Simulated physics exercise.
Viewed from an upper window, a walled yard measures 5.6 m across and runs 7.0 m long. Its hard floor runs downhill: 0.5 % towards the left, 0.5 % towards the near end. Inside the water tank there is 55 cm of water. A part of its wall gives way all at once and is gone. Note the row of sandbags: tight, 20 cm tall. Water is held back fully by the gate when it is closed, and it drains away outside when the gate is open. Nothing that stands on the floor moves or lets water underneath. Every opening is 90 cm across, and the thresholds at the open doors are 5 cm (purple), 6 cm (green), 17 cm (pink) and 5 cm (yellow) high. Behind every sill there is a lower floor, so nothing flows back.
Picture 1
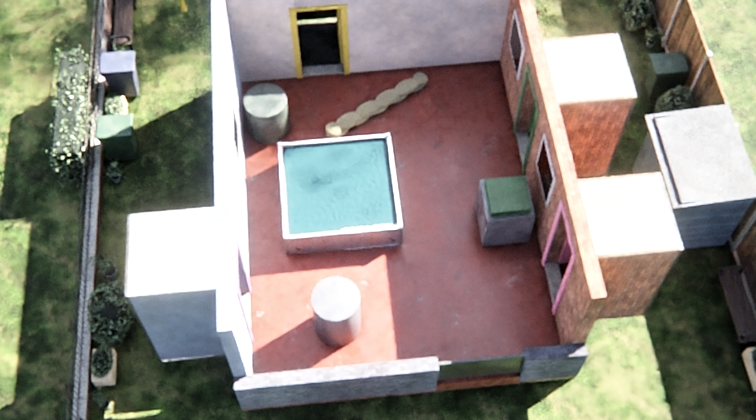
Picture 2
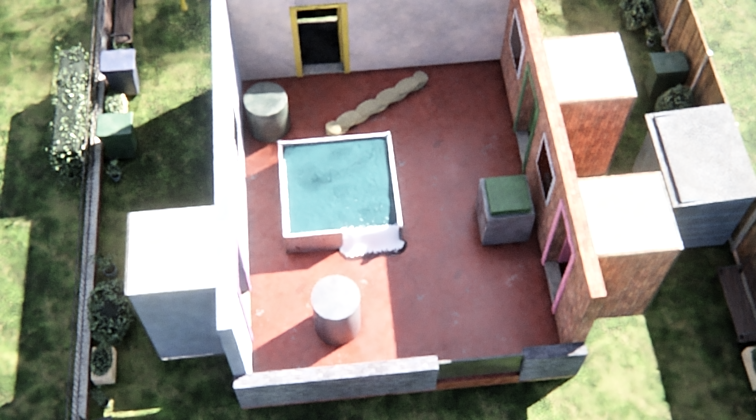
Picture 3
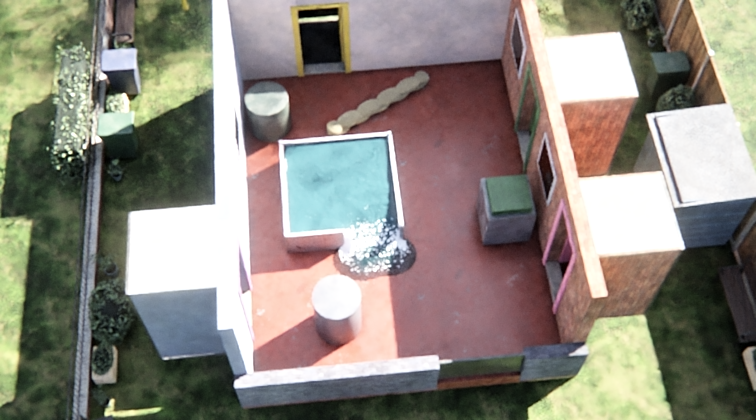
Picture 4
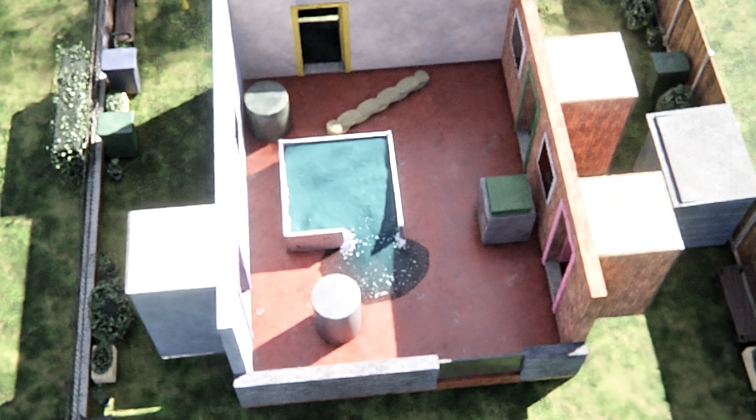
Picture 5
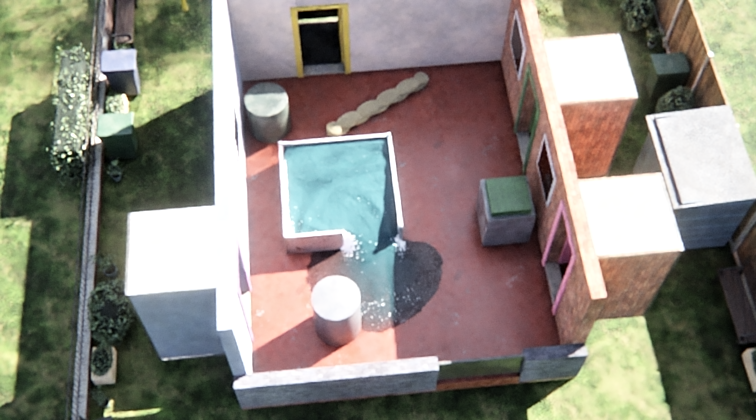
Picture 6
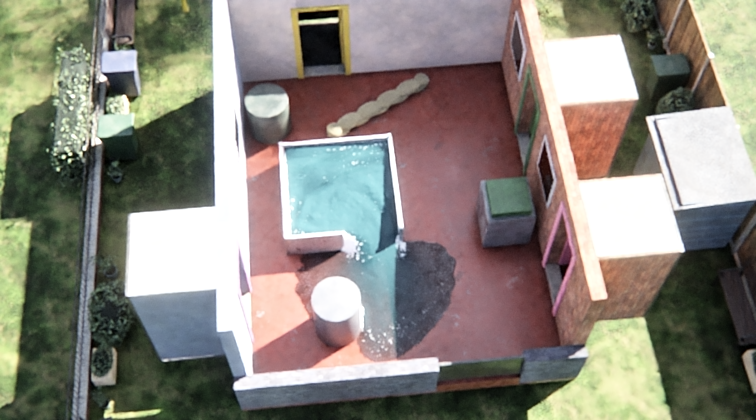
A square tank of teal water with pale walls stands on the red floor of a walled yard, seen from high above with grass on both sides. A pale cylinder sits in front of it, a grey drum and a twisted tan row behind, a green-topped block to the right, and a yellow-framed doorway beyond. Part of the tank's near wall vanishes and water pours out, foaming, then spreads darkly past the cylinder toward the viewer while the camera stays still.
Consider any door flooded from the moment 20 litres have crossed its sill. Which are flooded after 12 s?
At the end, at the purple door the limit will be crossed. At the green door the limit will not be crossed. At the pink door the limit will not be crossed. At the yellow door the limit will not be crossed.
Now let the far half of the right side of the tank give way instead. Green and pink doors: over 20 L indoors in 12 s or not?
Then: Green past it, pink under.
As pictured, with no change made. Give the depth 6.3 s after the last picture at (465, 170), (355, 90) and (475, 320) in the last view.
The depths come out at 1, 0 and 6 centimetres, in the order listed.
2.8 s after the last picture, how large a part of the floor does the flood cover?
40 %.
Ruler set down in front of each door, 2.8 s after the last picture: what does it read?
In cm: Purple 12, green 0, pink 14, yellow 0.
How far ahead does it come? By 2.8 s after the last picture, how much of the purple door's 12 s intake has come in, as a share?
About 20%.
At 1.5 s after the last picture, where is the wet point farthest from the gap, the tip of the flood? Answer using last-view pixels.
Roughly at pixel (564, 361).
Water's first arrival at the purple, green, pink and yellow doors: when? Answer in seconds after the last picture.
Times: Purple 0.9 seconds, green 3.4 seconds, pink 1.6 seconds, yellow 9.0 seconds.
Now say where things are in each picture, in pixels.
The first frame shows the water tank at (339, 187) is whole and still, 55 cm deep.
In the second frame, water pours out at (371, 239) and has run 0.6 m, to (402, 246); typically 6 cm deep outside, 55 cm at the water tank's back.
In the third frame, water pours out at (372, 239) and has run 0.8 m, to a hidden place; typically 9 cm deep outside, 55 cm at the water tank's back.
In the fourth frame, the front is at (364, 300), 1.2 m from the gap at (372, 238); 1.7 m2 of floor is under water; 55 cm left at the back of the water tank.
In the fifth frame, water pours out at (371, 240) and has run 1.8 m, to (376, 327); typically 6 cm deep outside, 55 cm at the water tank's back.
In the sixth frame, the front is at (393, 355), 2.3 m from the gap at (372, 241); 3.8 m2 of floor is under water; 50 cm left at the back of the water tank.
Then, 0.7 s after the last picture water covers 20 % of the floor and is deepest (32 cm) near (395, 377); purple door not reached, green door not reached, pink door not reached, yellow door not reached.
Then, 1.5 s after the last picture water covers 35 % of the floor and is deepest (33 cm) near (404, 366); purple door 8 cm at the sill, 3 L in, green door not reached, pink door not reached, yellow door not reached.
Then, 2.8 s after the last picture water covers 40 % of the floor and is deepest (30 cm) near (554, 361); purple door 12 cm at the sill, 20 L in, green door not reached, pink door 14 cm at the sill, 0 L in, yellow door not reached.
Then, 6.3 s after the last picture water covers 70 % of the floor and is deepest (16 cm) near (385, 378); purple door 9 cm at the sill, 61 L in, green door 2 cm at the sill, 0 L in, pink door 13 cm at the sill, 1 L in, yellow door not reached.
Then, 11.3 s after the last picture water covers 95 % of the floor and is deepest (12 cm) near (248, 224); purple door 9 cm at the sill, 105 L in, green door 3 cm at the sill, 0 L in, pink door 7 cm at the sill, 1 L in, yellow door 5 cm at the sill, 0 L in.
